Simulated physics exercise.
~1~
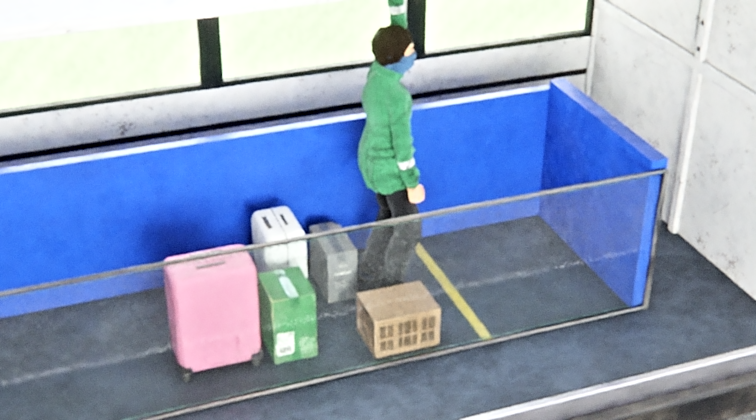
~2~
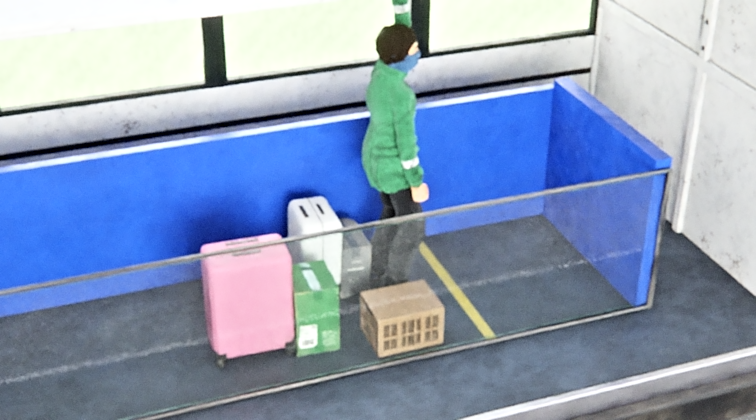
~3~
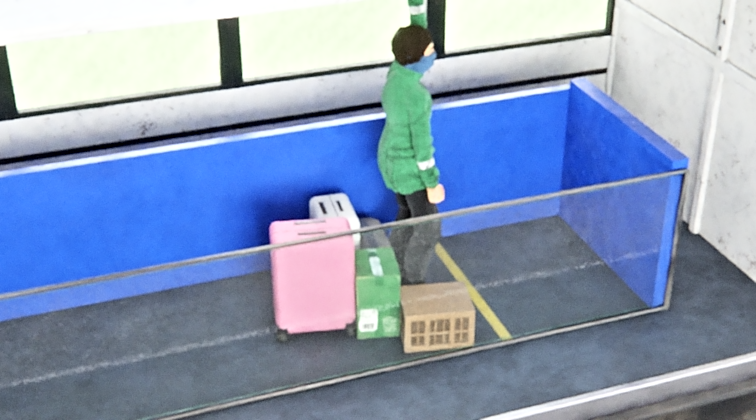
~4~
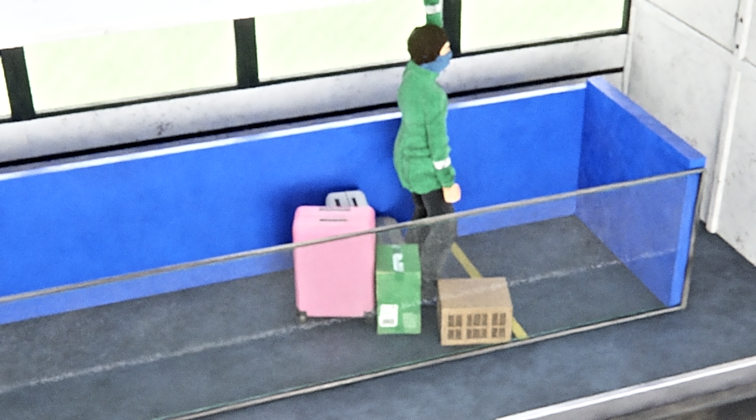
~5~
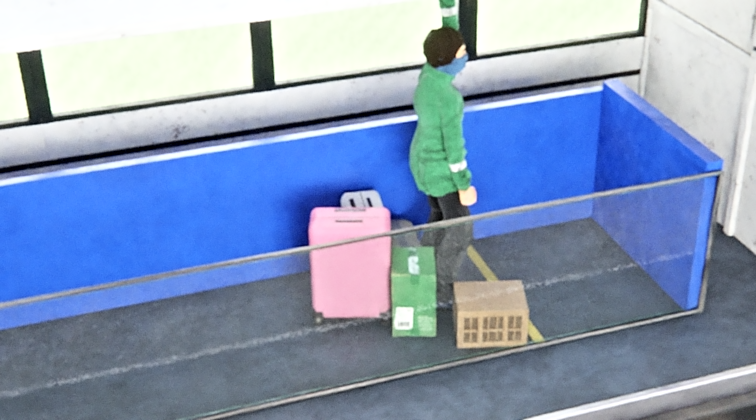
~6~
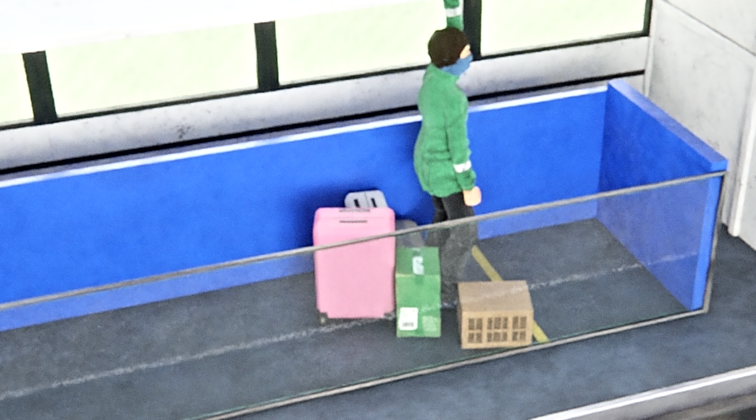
A pink suitcase and a smaller white case rolled right along a blue-walled bay, while a green pack and a grey carton slid a little the same way, bunching near a brown crate beside a standing passenger, and everything stopped short of the yellow line.
